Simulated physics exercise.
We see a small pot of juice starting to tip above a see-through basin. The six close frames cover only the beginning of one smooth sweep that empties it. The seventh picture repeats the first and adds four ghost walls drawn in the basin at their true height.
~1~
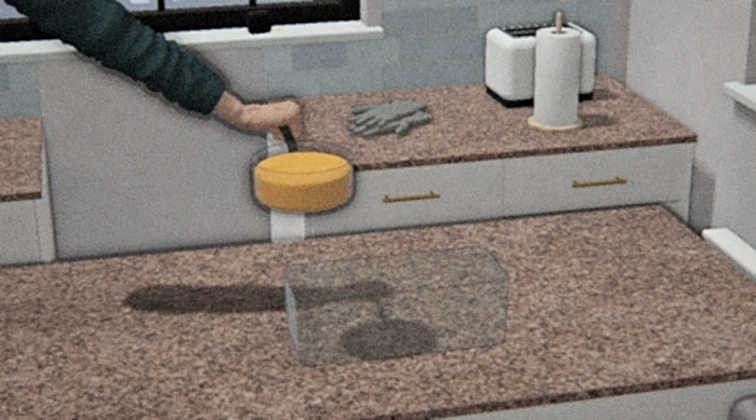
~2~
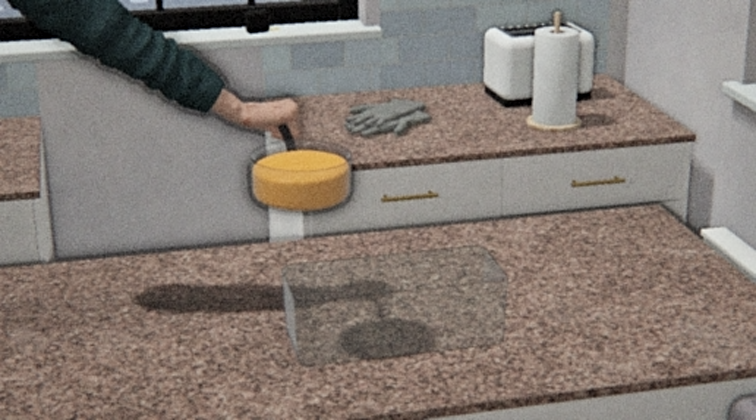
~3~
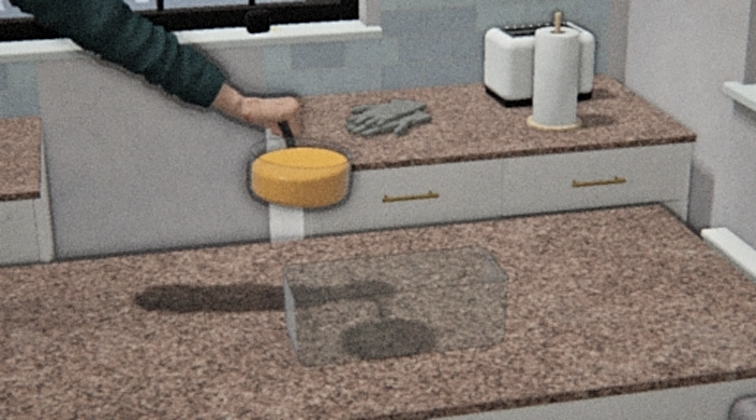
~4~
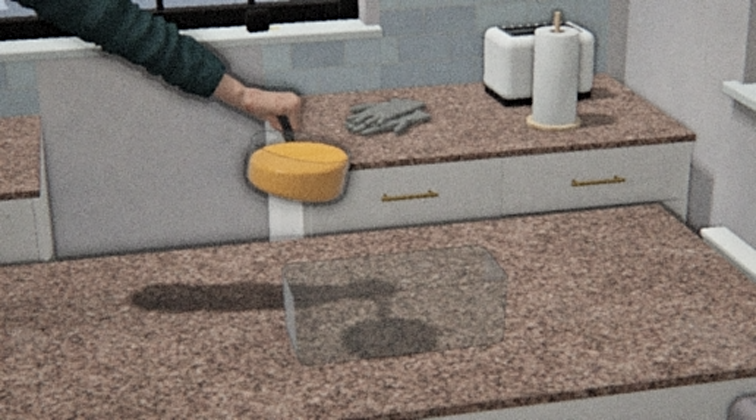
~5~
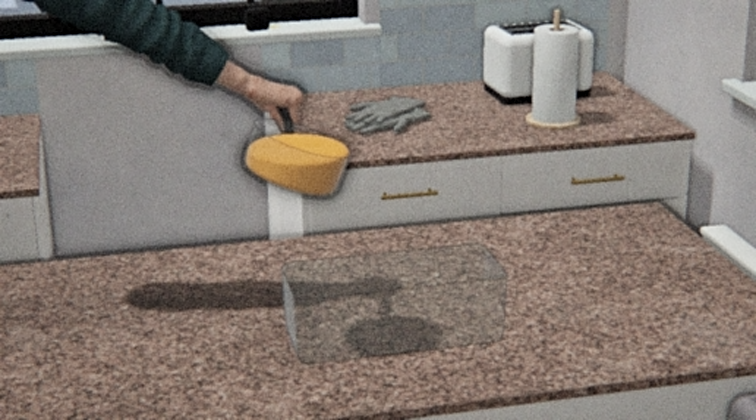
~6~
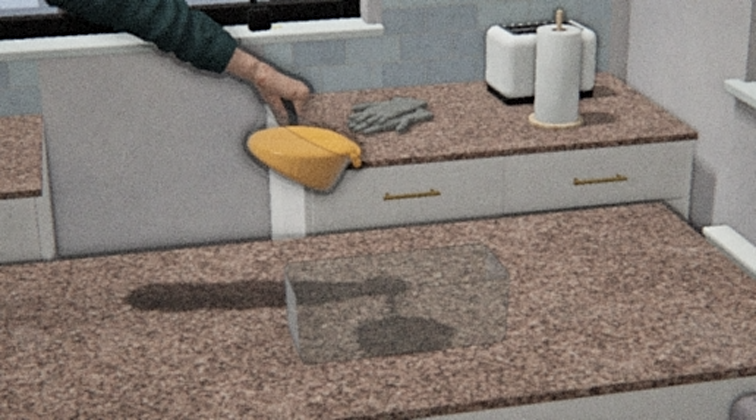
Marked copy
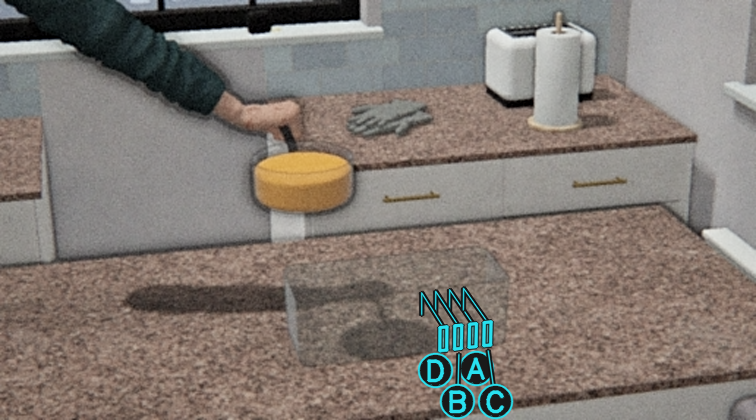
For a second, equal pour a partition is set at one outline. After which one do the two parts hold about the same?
The answer is slot D.
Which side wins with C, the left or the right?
The left one.
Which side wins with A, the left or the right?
More ends on the left.
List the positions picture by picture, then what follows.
The first picture shows upright, lip at (350, 152); basin from (299, 366) to (505, 342); nothing has left yet.
The second picture shows upright, lip at (349, 152); nothing has left yet.
The third picture shows tipped about 5°, lip at (349, 152); nothing has left yet.
The fourth picture shows tipped about 12°, lip at (349, 151); nothing has left yet.
The fifth picture shows tipped about 20°, lip at (348, 149); nothing has left yet.
The sixth picture shows tipped about 30°, lip at (351, 150); juice is over the lip, down to (355, 161).
In cyan, A at (473, 352); B at (458, 354); C at (488, 350); D at (444, 355).
With A, about 87 % ends left of the wall and 8 % right of it; 4 % is lost outside.
With B, about 73 % ends left of the wall and 23 % right of it; 4 % is lost outside.
With C, about 86 % ends left of the wall and 12 % right of it.
With D, about 43 % ends left of the wall and 55 % right of it.
